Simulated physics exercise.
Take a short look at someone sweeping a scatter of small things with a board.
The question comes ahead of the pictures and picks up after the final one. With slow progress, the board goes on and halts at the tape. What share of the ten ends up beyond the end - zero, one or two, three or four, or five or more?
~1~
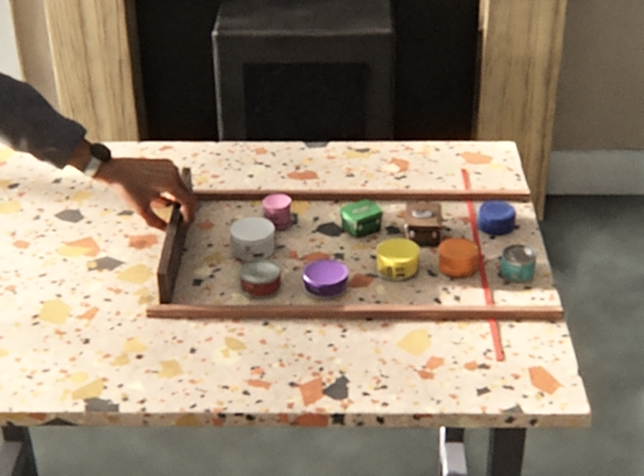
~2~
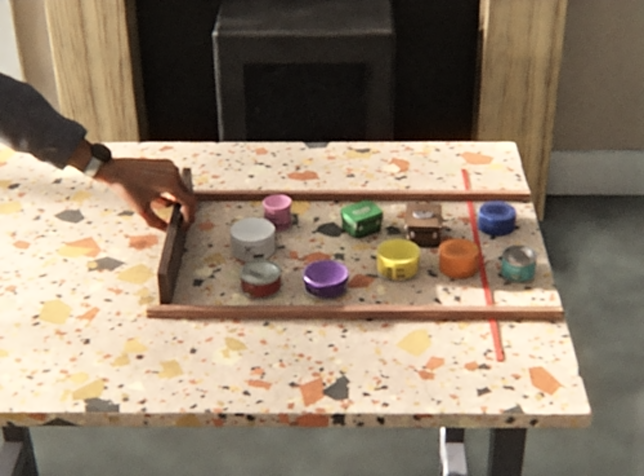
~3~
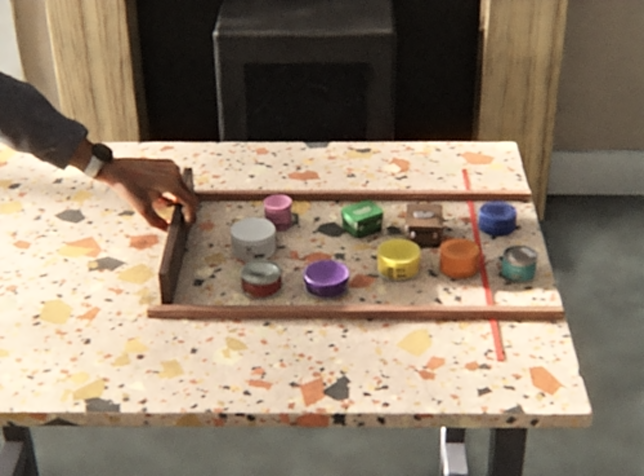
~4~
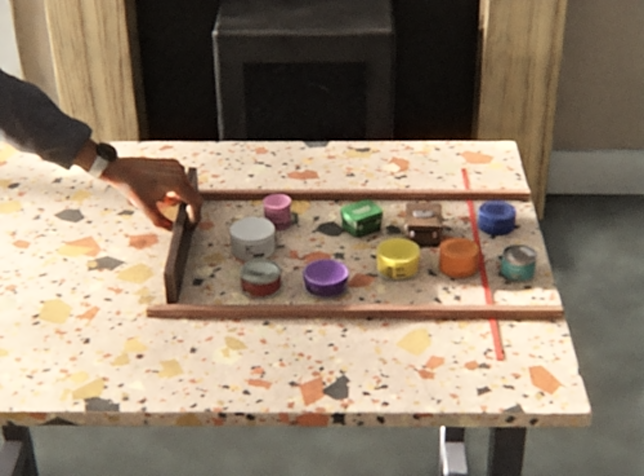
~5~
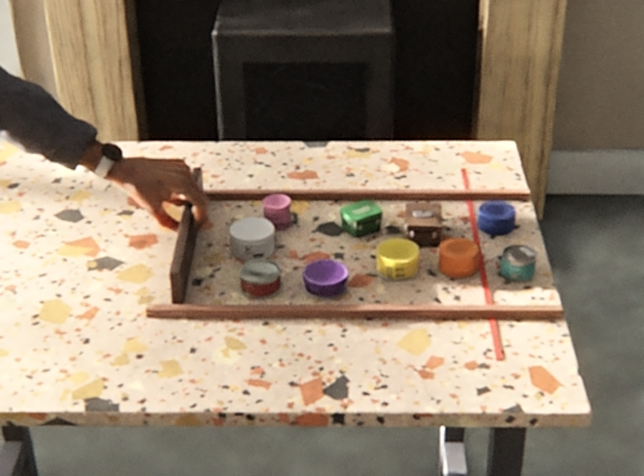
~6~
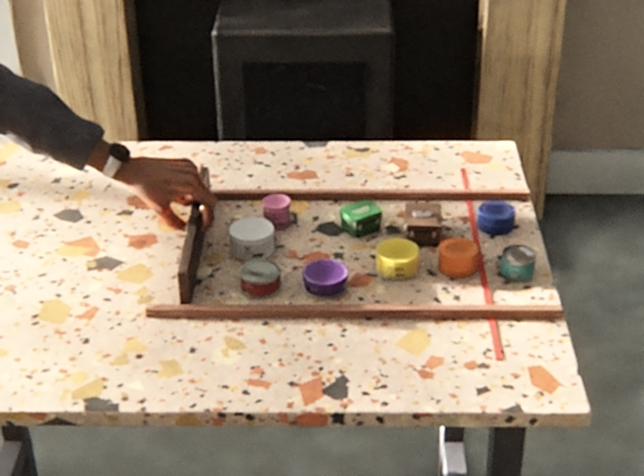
Okay, so the number that tips off the end comes to just one or two, I'd say.
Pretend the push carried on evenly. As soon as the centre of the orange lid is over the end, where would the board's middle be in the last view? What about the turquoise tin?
I reckon its middle sits around (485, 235) and then around (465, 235).
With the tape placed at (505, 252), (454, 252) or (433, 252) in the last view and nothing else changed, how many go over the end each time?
Floor tally per try: 5 / 0 / 0.
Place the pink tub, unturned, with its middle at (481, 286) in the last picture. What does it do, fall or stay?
Outcome - pink tub: Off.
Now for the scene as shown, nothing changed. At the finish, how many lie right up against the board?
That makes 4.
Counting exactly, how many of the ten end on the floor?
That would be exactly 2.
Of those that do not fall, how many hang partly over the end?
In total, 3 of them.
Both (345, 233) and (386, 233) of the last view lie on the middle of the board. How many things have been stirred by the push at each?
The number moved is 6 and then 8.
A little later, none off yet; turquoise tin at rest near (518, 263); blue lid at rest near (496, 218); orange lid at rest near (458, 258).
Next, none off yet; turquoise tin at rest near (518, 263); blue lid at rest near (496, 218); orange lid shifted a little near (472, 256).
When it is over, the number that fall off is one or two; down, blue lid and turquoise tin.
